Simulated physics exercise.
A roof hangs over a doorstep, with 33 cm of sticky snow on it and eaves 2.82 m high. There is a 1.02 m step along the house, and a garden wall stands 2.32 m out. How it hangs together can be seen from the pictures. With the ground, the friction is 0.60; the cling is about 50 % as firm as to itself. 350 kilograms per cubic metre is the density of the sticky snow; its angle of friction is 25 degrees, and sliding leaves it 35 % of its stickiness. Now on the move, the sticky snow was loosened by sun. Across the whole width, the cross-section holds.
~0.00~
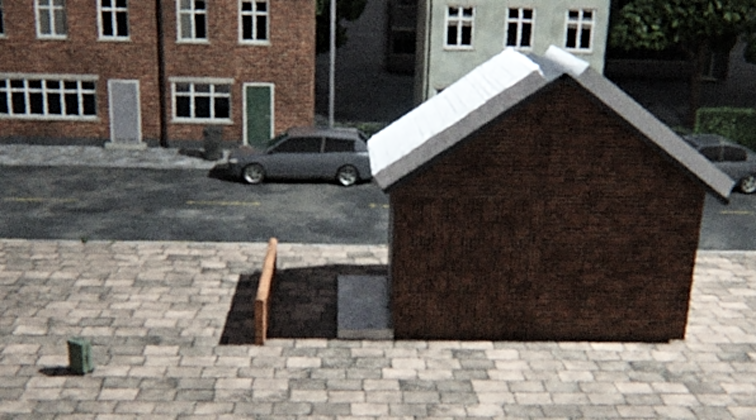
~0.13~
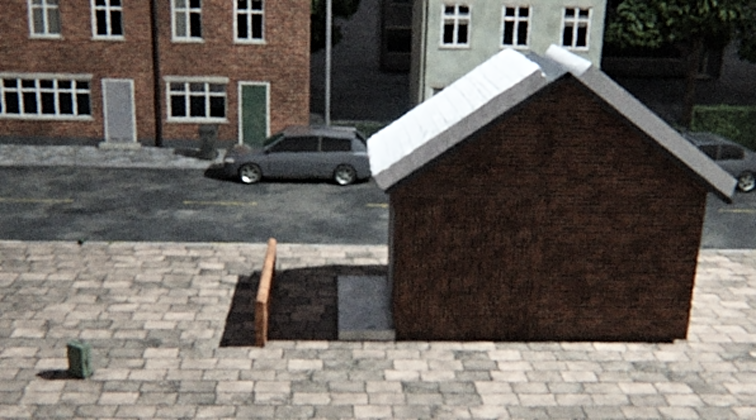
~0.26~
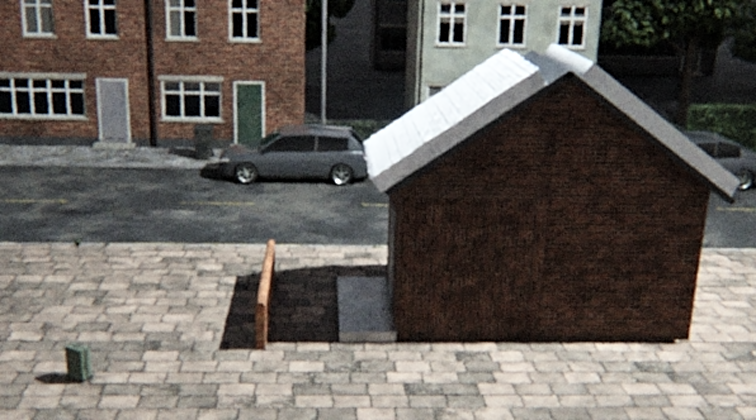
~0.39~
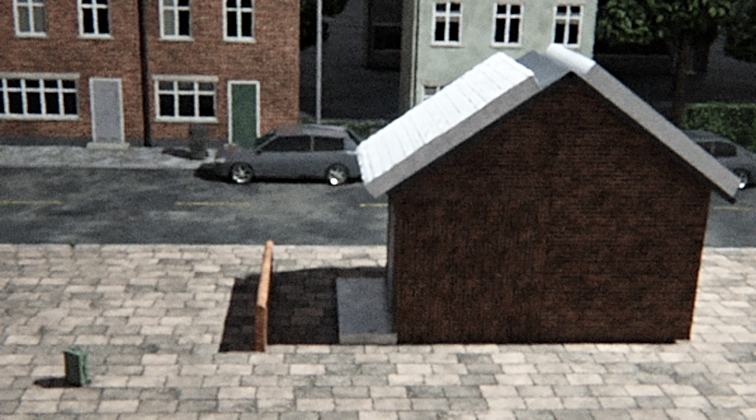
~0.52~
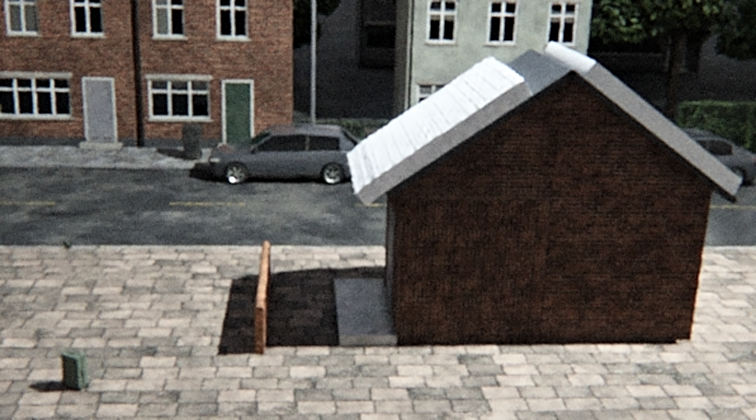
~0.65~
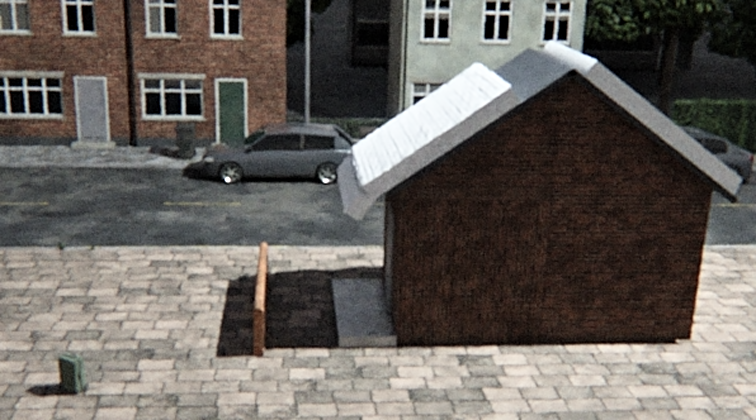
To begin with, a white layer of snow covers the left slope of a small brick house's roof, above a step and a low garden wall. The snow slides slowly down to the left in one piece, then moves farther past the eaves, bending downward and cracking.
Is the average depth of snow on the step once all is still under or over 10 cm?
It should be thinner than 10 cm.
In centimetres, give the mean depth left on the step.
0 cm, roughly.
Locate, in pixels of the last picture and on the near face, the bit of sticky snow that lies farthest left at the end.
At roughly (151, 349).
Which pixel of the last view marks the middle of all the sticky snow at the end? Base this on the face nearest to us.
Around (290, 328).
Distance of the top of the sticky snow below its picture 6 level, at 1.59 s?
2.3 m.
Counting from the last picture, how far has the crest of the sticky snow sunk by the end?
Around 3.6 m.
After 1.08 s, 65 % of the snow is still up on the roof and 35 % is falling or down.
After 1.59 s, none of the snow is still up on the roof and all is falling or down.
After 2.09 s, none of the snow is still up on the roof and all is falling or down.
After 2.60 s, none of the snow is still up on the roof and all is falling or down.
After 2.70 s, at the end, none of the snow is still up on the roof and the snow on the step is 1 mm deep on average.
